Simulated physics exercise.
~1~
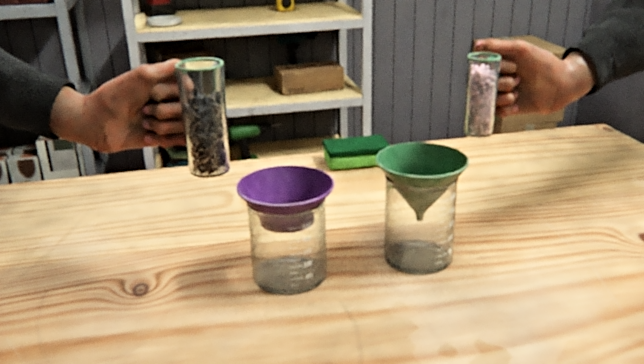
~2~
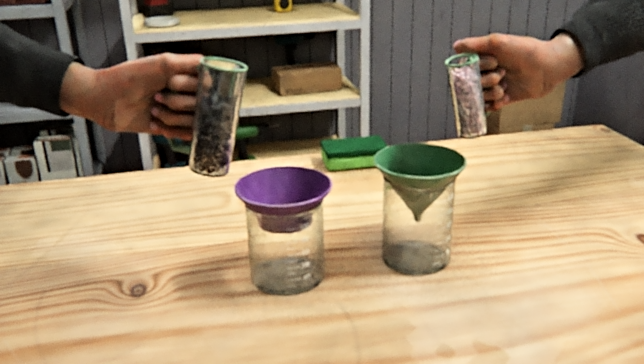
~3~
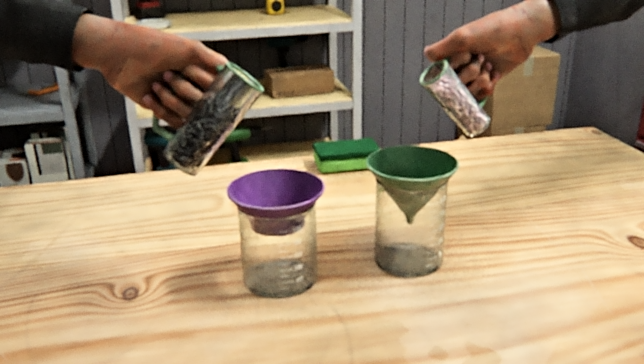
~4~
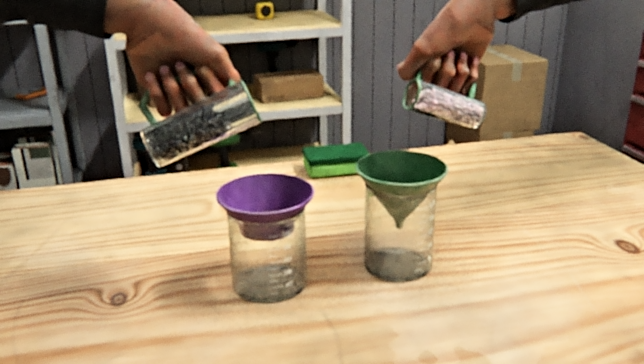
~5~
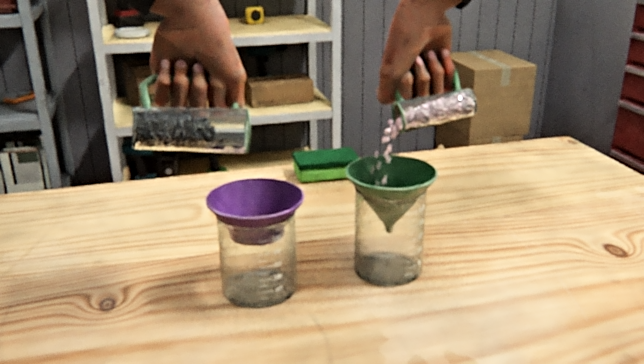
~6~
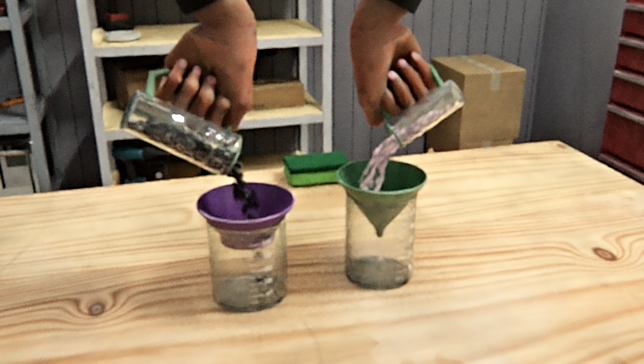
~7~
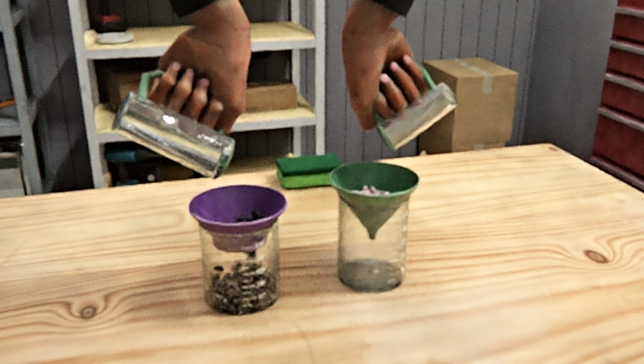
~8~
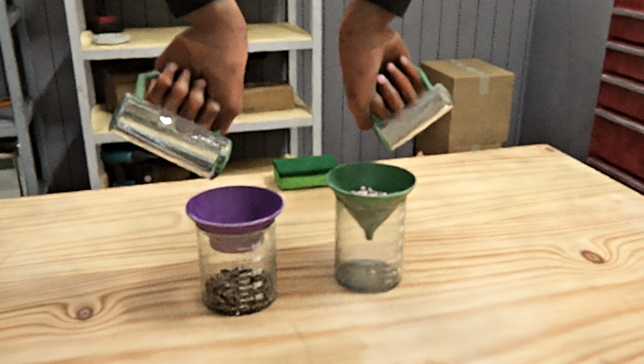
In a workshop with shelves and a cardboard box behind, a wooden table is seen from slightly above its front edge. Two clear jars stand on it, the left with a purple funnel and the right with a green one, a green sponge behind them. Two hands hold clear cups, dark pieces at left and pale pinkish ones at right, and tip them over as the view shifts slightly right. The pale pieces start falling first, then the dark ones pour. Finally, the dark pieces lie in the left jar, while nearly all the pale ones sit stuck in the green funnel.
